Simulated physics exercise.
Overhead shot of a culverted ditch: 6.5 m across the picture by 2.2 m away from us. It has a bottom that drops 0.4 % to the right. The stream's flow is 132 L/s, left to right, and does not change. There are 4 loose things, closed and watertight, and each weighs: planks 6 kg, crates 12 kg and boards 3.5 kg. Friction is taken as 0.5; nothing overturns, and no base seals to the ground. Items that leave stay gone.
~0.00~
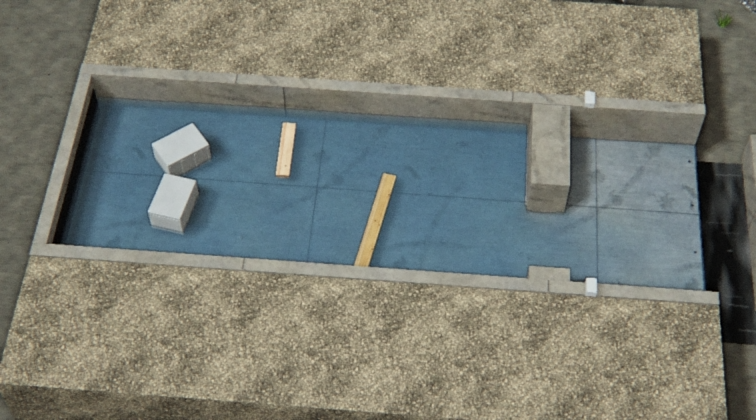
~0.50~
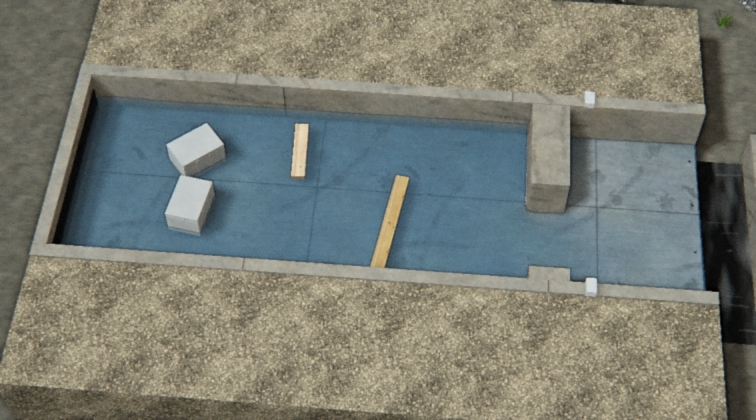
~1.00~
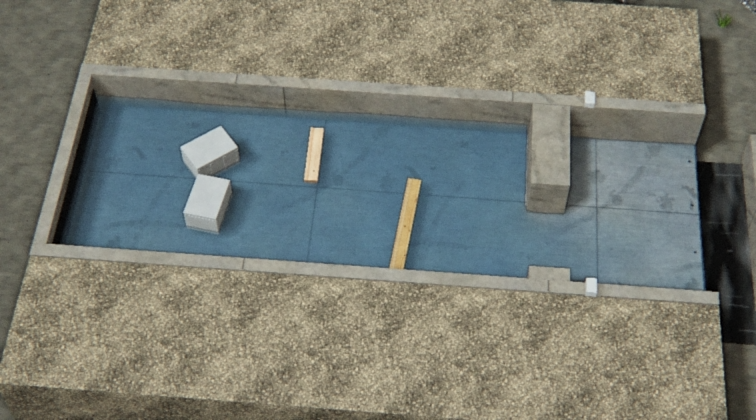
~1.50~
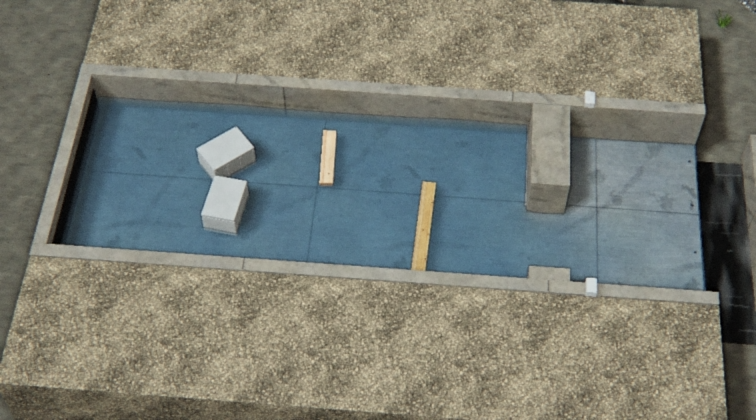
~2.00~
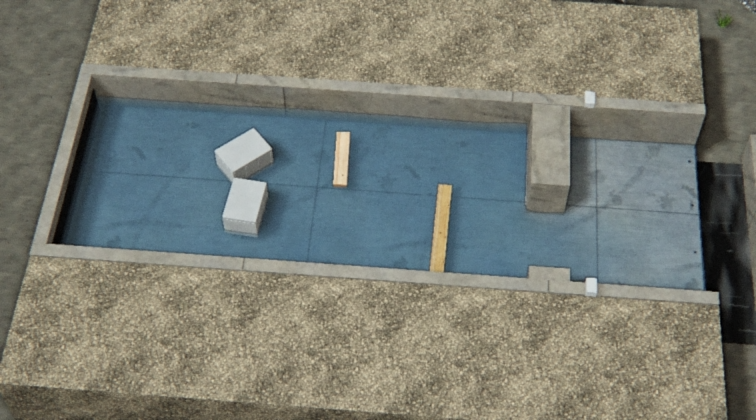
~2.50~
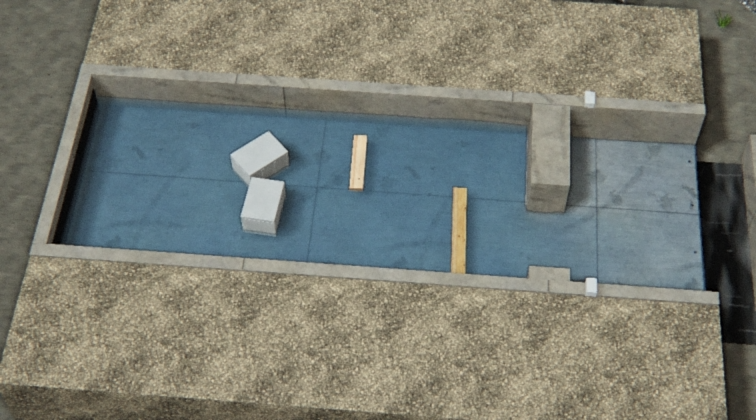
In a walled channel of shallow blue water between gravelly banks, two pale blocks and two wooden planks drifted slowly to the right together, the longer plank gradually straightening as it went.
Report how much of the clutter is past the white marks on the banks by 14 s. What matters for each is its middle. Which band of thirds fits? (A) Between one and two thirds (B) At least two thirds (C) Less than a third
C.
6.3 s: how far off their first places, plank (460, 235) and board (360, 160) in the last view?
First one 150 cm, second one 200 cm.
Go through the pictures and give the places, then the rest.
In the first frame, a crate at (172, 196), afloat; a plank at (376, 220) floats; 17 cm deep round most things; 0 of 4 have shifted.
In the second frame, a crate at (189, 198), afloat, 17 cm from its start; a plank at (390, 222), afloat, 15 cm from its start; about 2050 L in view; 4 of 4 have shifted.
In the third frame, a crate at (207, 196), afloat, 36 cm from its start; a plank at (405, 226) floats, 32 cm from its start; 17 cm deep round most things; 4 of 4 have shifted.
In the fourth frame, a crate at (224, 198) floats, 54 cm from its start; a plank at (423, 229) floats, 51 cm from its start; 18 cm deep round most things; 4 of 4 have shifted.
In the fifth frame, a crate at (245, 200), afloat, 75 cm from its start; a plank at (441, 232), afloat, 69 cm from its start; about 2060 L in view; 4 of 4 have shifted.
In the sixth frame, a crate at (263, 199) floats, 94 cm from its start; a plank at (459, 235), afloat, 89 cm from its start; 18 cm deep round most things; 4 of 4 have shifted.
After 3.5 s 0 of 4 are over the mark; 4 afloat.
After 6.3 s 0 of 4 are over the mark; 4 afloat.
After 10.0 s 0 of 4 are over the mark; 4 afloat.
After 14.0 s 0 of 4 are over the mark; 4 afloat.
